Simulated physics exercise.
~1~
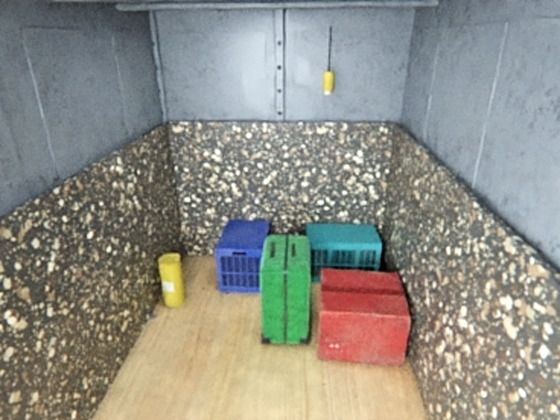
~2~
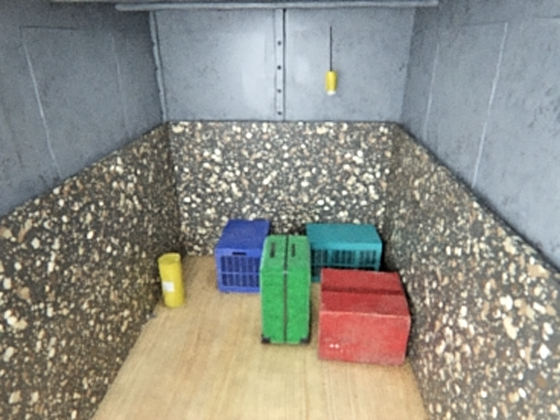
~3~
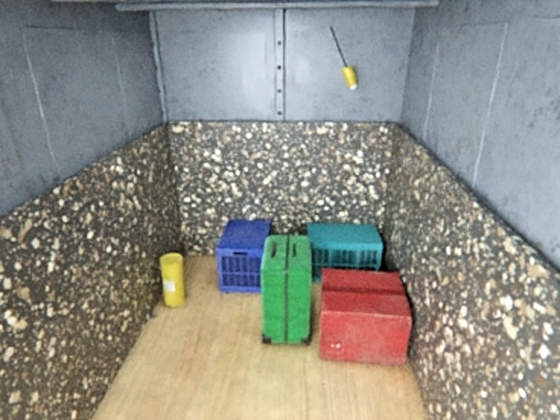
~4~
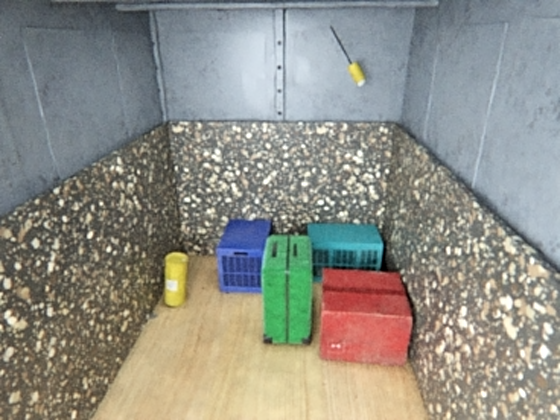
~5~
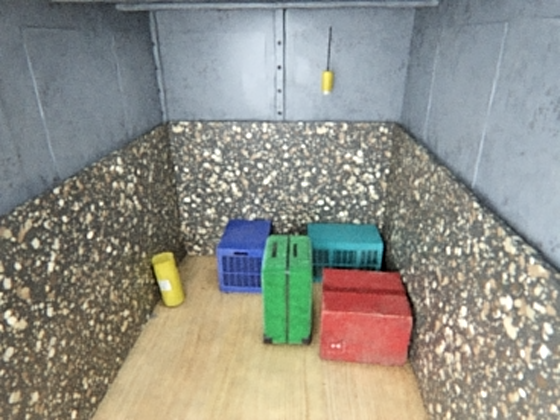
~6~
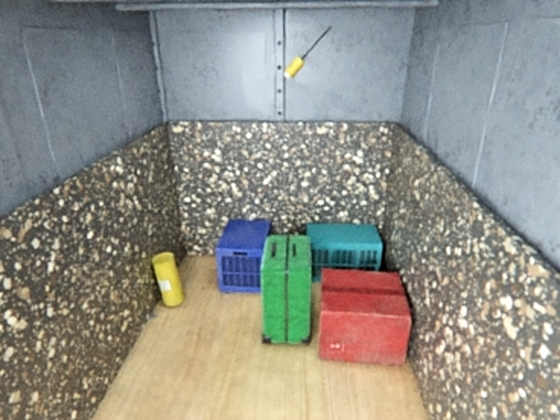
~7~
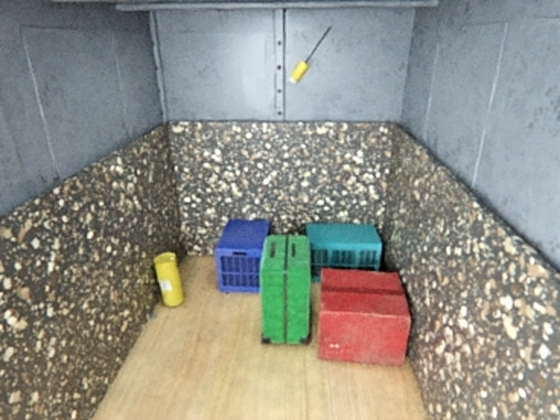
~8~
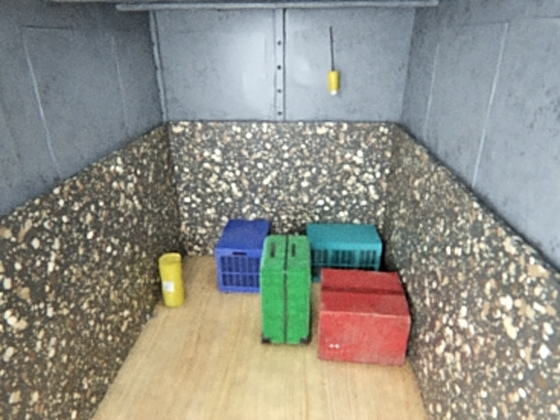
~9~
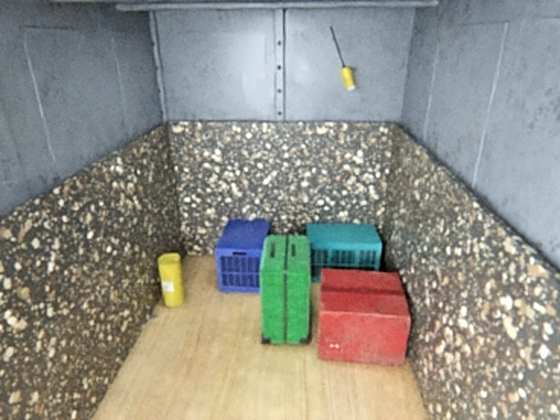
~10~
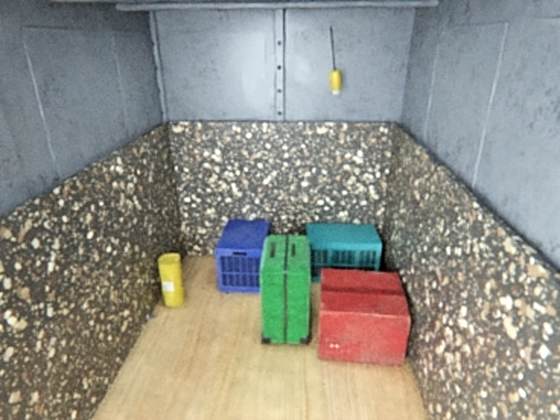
A yellow lamp hanging in the van's load bay swung right, then left, then right again, while the yellow canister near the left wall tipped slightly and settled upright; the blue, turquoise, green and red boxes and cases stayed put throughout.
